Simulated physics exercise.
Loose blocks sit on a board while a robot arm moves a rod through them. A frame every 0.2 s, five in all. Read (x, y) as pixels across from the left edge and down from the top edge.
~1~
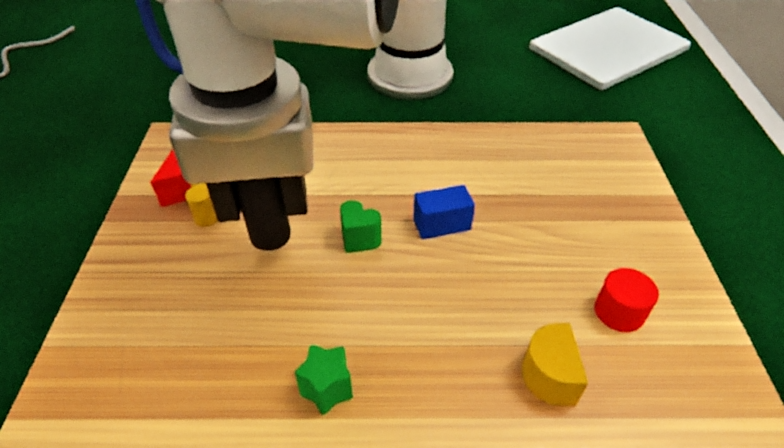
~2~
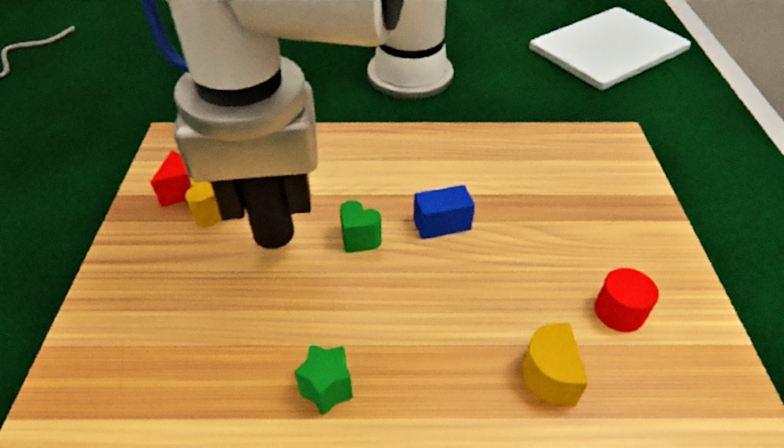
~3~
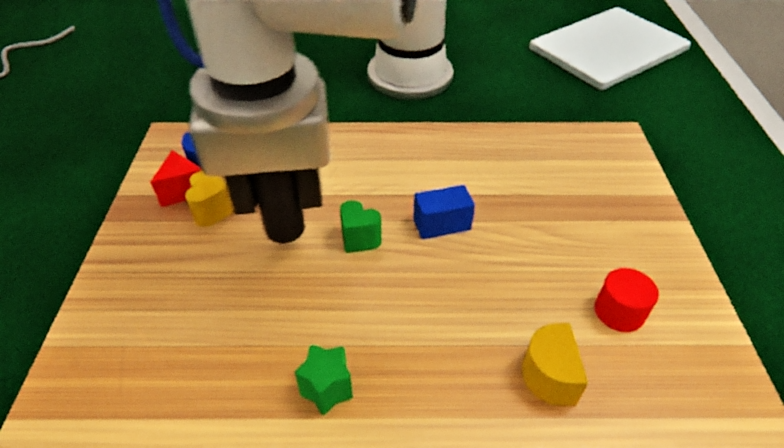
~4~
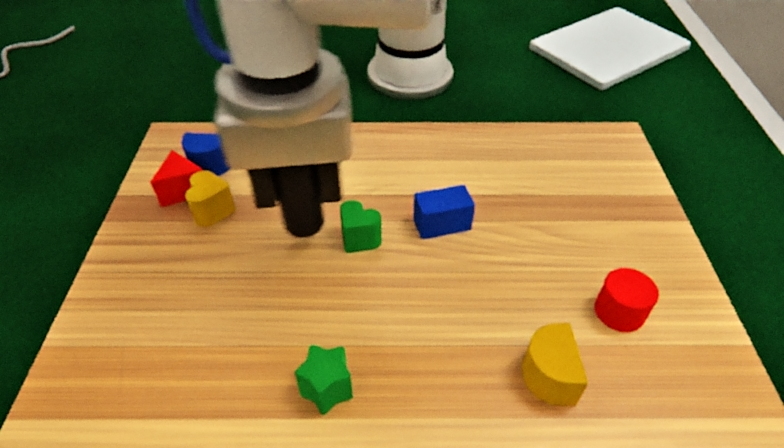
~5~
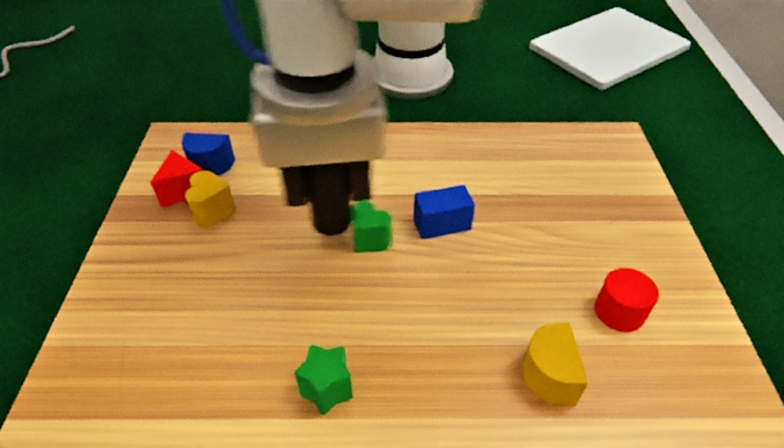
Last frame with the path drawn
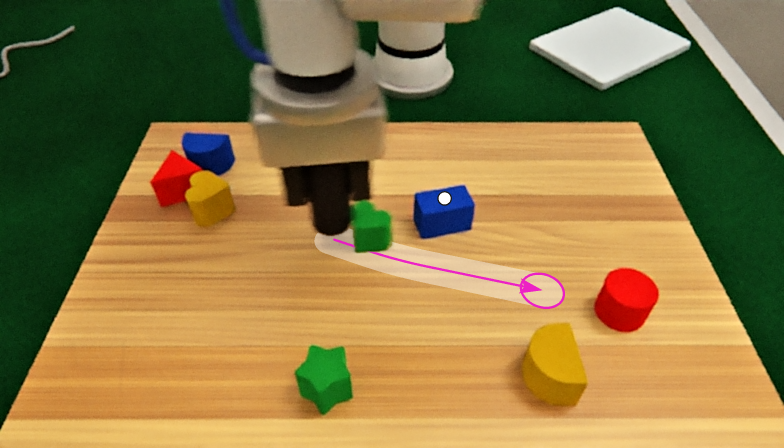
In this clip, a robot arm holding a dark rod moves rightward over a wooden board scattered with colourful blocks, slowly at first, then reaches the green heart and nudges it slightly right while the other blocks stay still.
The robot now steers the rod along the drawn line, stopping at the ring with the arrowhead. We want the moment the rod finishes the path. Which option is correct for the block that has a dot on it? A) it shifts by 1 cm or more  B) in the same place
The correct letter is A.
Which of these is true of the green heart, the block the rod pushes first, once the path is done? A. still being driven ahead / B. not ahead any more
Answer: B.
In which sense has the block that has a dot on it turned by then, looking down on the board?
It turns counter-clockwise.
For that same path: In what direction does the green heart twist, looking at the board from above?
Viewed from the top, it goes anticlockwise.
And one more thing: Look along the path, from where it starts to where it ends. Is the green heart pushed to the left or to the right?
Side: Left.
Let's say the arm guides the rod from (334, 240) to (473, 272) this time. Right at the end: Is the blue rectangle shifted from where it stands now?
Short answer: Yes.
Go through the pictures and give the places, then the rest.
The first frame shows lower end of the rod (271, 237), tops of blocks, green heart (358, 214), blue rectangle (445, 198), red disc (632, 287).
The second frame shows rod (274, 235), blocks as before.
The third frame shows rod (285, 230), blocks as before.
The fourth frame shows rod (305, 225), blocks as before.
The fifth frame shows rod (332, 223), green heart (369, 215), blue rectangle (445, 198), red disc (632, 287).
The drawn path runs from (334, 240) over (398, 260) and (468, 275) to (542, 290); the dot is on the blue rectangle.
The first path, step by step. One third of the way, rod (399, 243); green heart (438, 226), turned 30° anticlockwise; blue rectangle (450, 197).
Two thirds of the way, rod (472, 259); green heart (495, 223), turned 100° anticlockwise; blue rectangle (459, 195), turned 35° anticlockwise.
At the end, rod (548, 274); green heart (504, 222), turned 130° anticlockwise; blue rectangle (459, 195), turned 35° anticlockwise; red disc not moved.
